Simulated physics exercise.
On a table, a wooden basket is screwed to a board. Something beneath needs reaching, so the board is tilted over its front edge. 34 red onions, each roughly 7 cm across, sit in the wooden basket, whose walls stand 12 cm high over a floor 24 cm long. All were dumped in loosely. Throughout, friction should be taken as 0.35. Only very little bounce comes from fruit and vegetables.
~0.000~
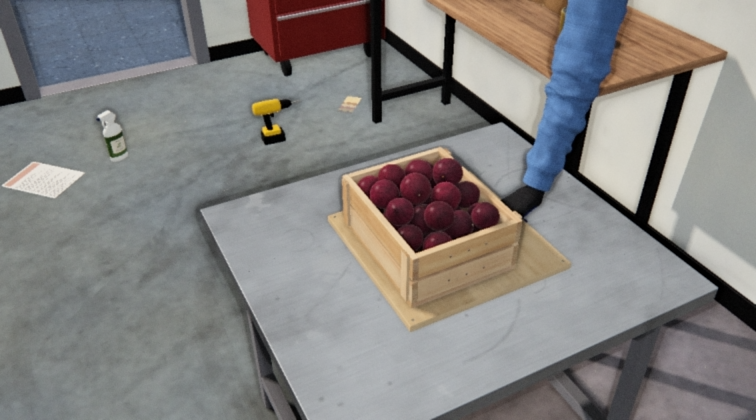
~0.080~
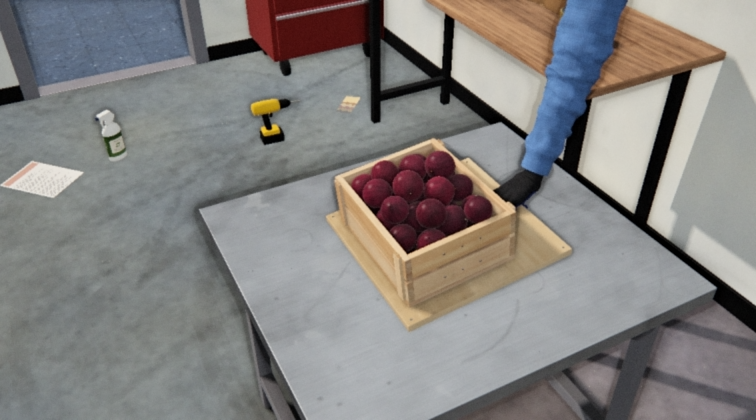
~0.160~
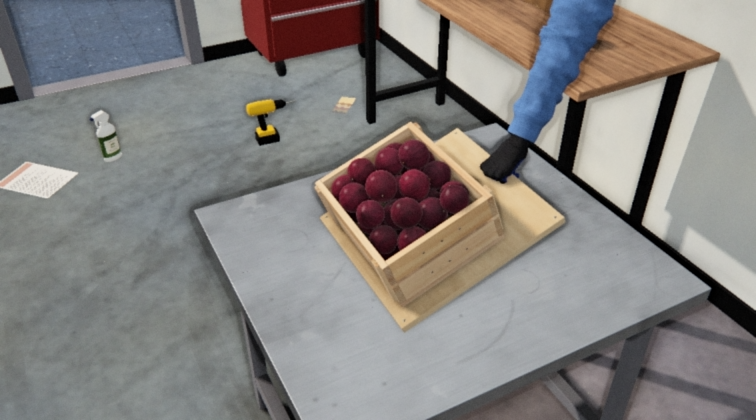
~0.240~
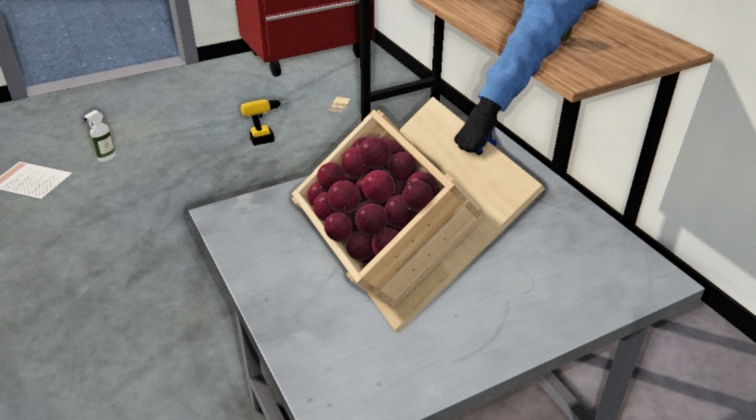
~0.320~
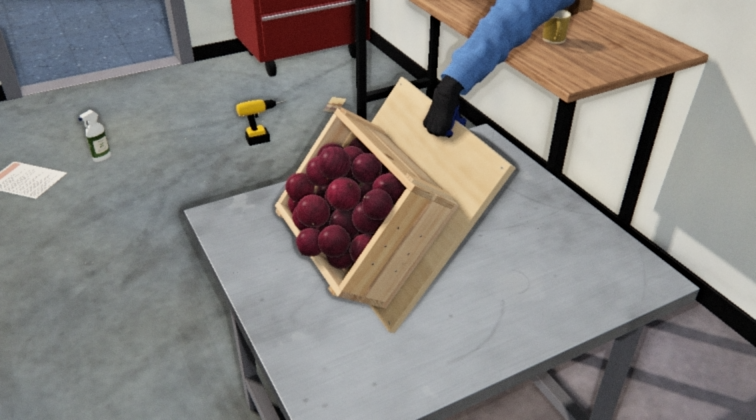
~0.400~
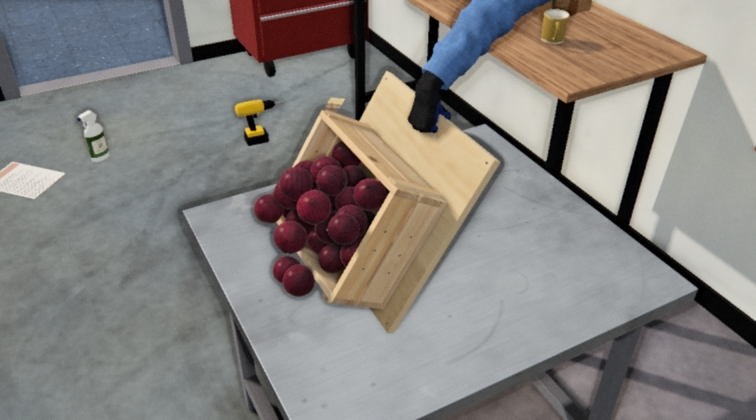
A gloved hand in a blue sleeve lifted one side of a wooden board on a gray table, steeply tilting the attached crate of dark red onions leftward until a couple rolled out onto the tabletop.
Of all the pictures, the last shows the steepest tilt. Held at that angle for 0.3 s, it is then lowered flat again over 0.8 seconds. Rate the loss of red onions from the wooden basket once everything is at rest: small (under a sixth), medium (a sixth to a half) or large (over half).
Medium.
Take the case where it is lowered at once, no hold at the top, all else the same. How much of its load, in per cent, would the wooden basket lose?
Wooden basket: 40%.
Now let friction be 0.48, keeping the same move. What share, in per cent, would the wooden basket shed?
Then wooden basket 30 per cent.
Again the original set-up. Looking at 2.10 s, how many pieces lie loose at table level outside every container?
Some 1 in number.
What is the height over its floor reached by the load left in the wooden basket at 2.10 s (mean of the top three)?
I'd say near 14 cm.
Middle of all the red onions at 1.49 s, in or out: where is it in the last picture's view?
I'd put it close to (376, 239).
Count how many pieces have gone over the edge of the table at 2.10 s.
The number is close to 12.
After 0.67 s, tilt 58°; wooden basket 22 in, 12 out.
After 1.01 s, tilt 39°; wooden basket 22 in, 12 out.
After 1.49 s, tilt 0°; wooden basket 22 in, 12 out.
Final count (at 2.10 s), wooden basket 22 in, 12 out. Asked share, 12 of 34, 35 per cent.
